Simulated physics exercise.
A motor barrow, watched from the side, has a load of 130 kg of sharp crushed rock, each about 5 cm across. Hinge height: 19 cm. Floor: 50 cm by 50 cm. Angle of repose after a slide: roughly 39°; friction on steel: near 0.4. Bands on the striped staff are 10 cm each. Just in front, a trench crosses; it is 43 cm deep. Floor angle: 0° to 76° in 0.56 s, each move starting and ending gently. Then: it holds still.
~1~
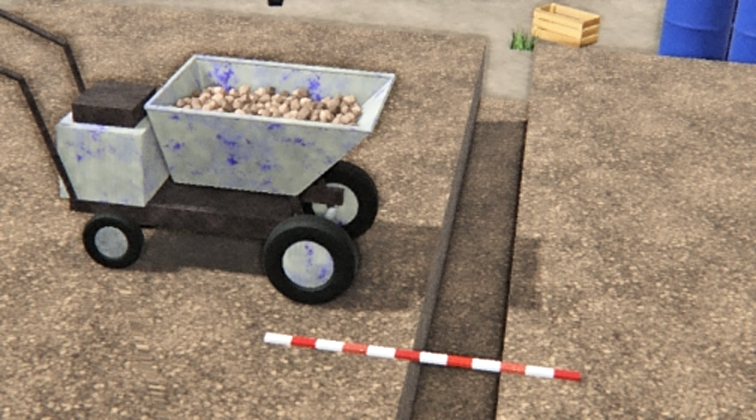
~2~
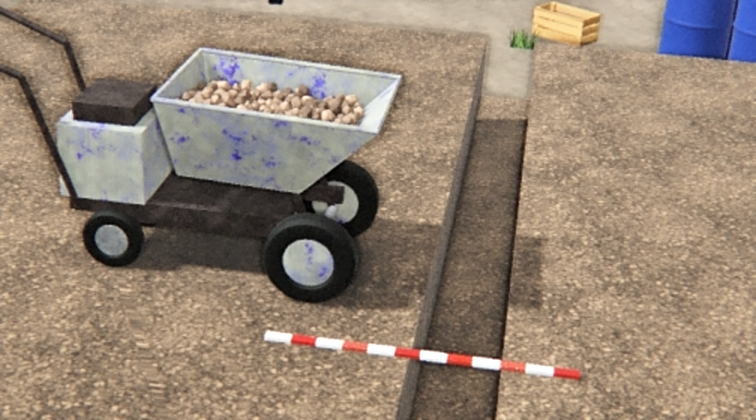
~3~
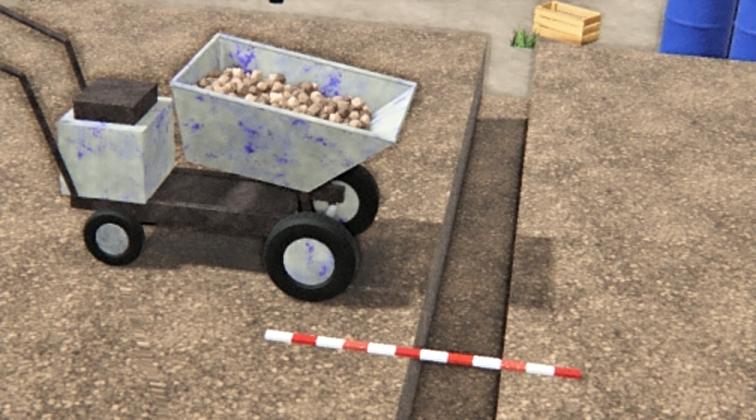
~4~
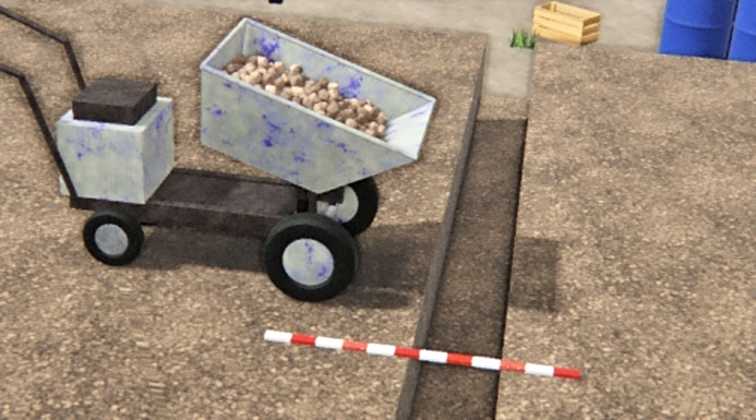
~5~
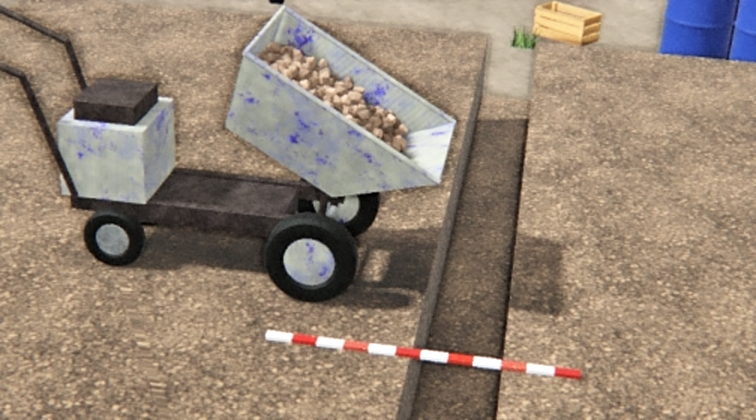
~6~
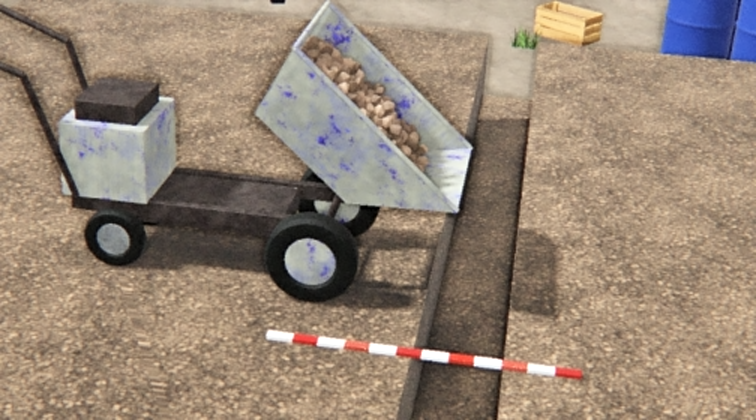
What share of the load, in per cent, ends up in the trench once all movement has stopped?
About 39 per cent.
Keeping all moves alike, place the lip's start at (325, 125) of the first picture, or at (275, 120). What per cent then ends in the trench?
I'd expect some 75 per cent, then some 75.
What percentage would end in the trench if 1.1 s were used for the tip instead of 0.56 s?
About 65 percent, I'd say.
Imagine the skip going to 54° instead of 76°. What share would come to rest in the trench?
Roughly 15% would end there.
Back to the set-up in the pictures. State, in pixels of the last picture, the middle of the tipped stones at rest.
Their middle lands near (546, 290).
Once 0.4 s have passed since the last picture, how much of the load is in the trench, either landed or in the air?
Close to 15 per cent has got there by then.
Then, 0.1 s after the last picture the floor is at 64°, 100 % in the skip; the foremost stones are at (462, 229).
Then, 0.4 s after the last picture the floor is at 76°, 57 % in the skip, 15 % in the trench, 29 % past the trench; the foremost stones are at (569, 299).
Then, 0.7 s after the last picture the floor is at 76°, 4 % in the skip, 34 % in the trench, 62 % past the trench; the foremost stones are past the picture's edge.
Then, 2.7 s after the last picture the floor is at 76°, 0 % in the skip, 39 % in the trench, 61 % past the trench; the foremost stones are past the picture's edge.
